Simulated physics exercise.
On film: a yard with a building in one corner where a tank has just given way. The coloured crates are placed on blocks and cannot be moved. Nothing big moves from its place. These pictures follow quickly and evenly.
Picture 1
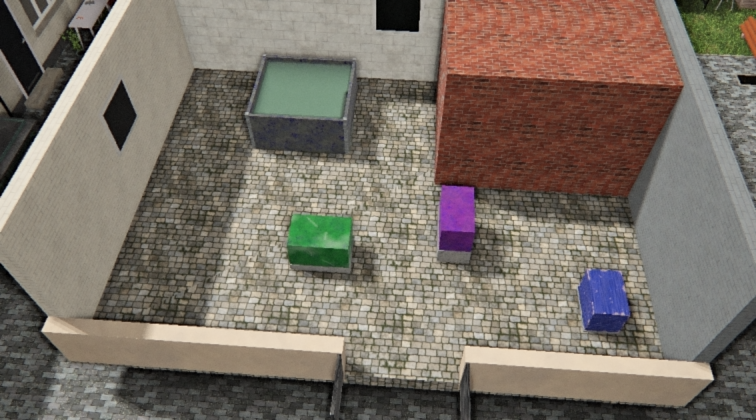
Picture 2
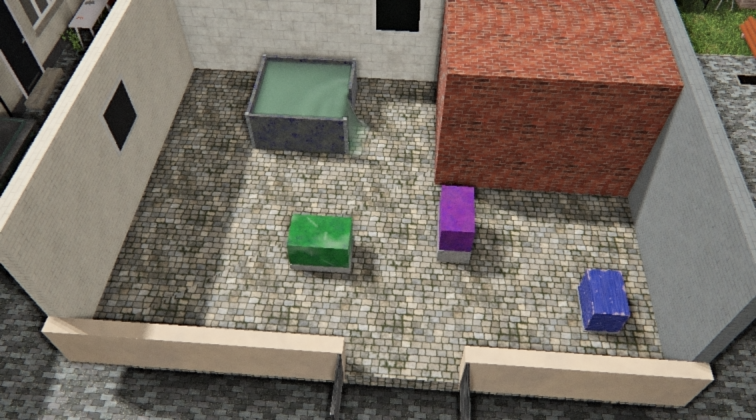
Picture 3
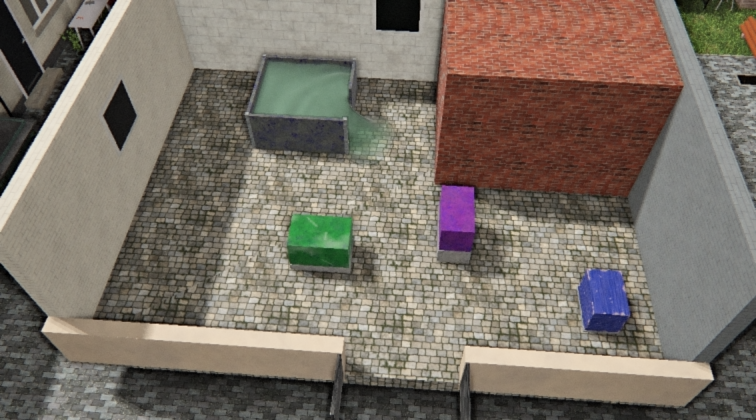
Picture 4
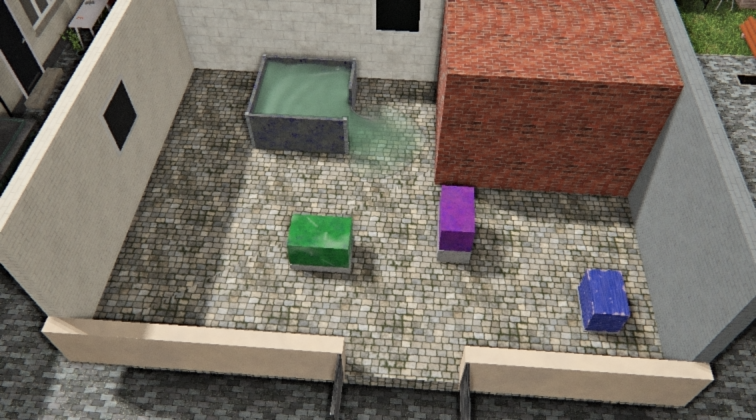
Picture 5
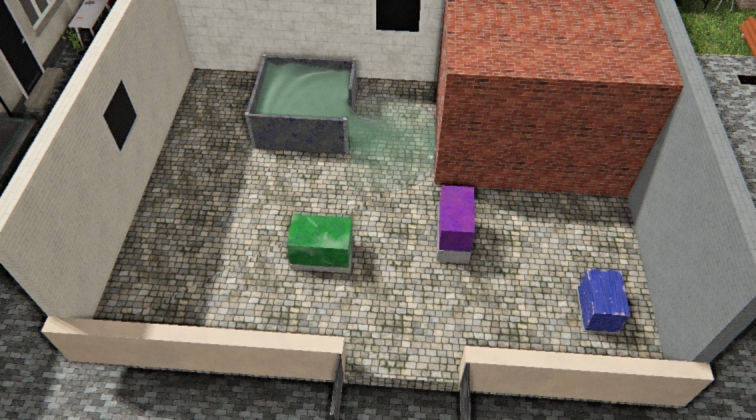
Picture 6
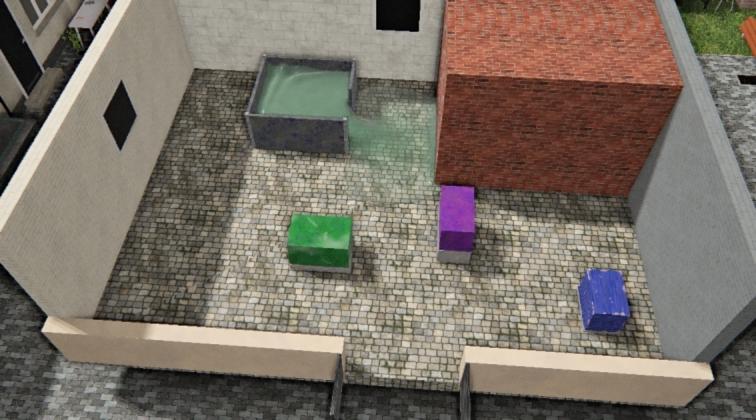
In this clip, greenish water sits in a tank in a walled, paved yard with green, purple and blue blocks, then pours from the tank's right side, spreading across the paving to the brick building and toward the viewer.
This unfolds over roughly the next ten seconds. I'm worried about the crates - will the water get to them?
Result: Green crate: Spared, blue crate: Reached, purple crate: Spared.
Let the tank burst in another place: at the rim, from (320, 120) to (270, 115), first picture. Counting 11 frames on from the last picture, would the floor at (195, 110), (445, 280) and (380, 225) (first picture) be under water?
Obs. 1: Moisture-free; obs. 2: Sodden; obs. 3: Sodden.
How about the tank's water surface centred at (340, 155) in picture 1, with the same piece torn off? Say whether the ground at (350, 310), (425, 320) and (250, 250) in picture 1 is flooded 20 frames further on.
As listed: Awash, awash, no water.
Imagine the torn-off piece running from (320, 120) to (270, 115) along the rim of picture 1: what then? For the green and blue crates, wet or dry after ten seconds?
The green one is wetted, the blue one ends up wet.
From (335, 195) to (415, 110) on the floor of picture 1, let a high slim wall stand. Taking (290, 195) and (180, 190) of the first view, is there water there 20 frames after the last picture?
Reached, reached.
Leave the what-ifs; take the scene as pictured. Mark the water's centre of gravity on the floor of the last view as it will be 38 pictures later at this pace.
Centre: Close to (354, 161).
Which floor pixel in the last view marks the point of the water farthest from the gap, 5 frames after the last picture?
The farthest point of the front sits at (511, 226).
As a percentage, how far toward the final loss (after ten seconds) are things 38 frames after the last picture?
Estimate: Some 65 %.
A moment on, water covers 15 % of the floor; the green crate not reached, the blue crate not reached, the purple crate water round its plinth.
Next, water covers 30 % of the floor; the green crate water round its plinth, the blue crate not reached, the purple crate water round its plinth.
Then, water covers 40 % of the floor; the green crate water round its plinth, the blue crate water round its plinth, the purple crate water round its plinth.
Later, water covers 65 % of the floor; the green crate water round its plinth, the blue crate water round its plinth, the purple crate water round its plinth.
In the end, water covers 95 % of the floor; the green crate stayed above the water, the blue crate was topped, the purple crate stayed above the water.
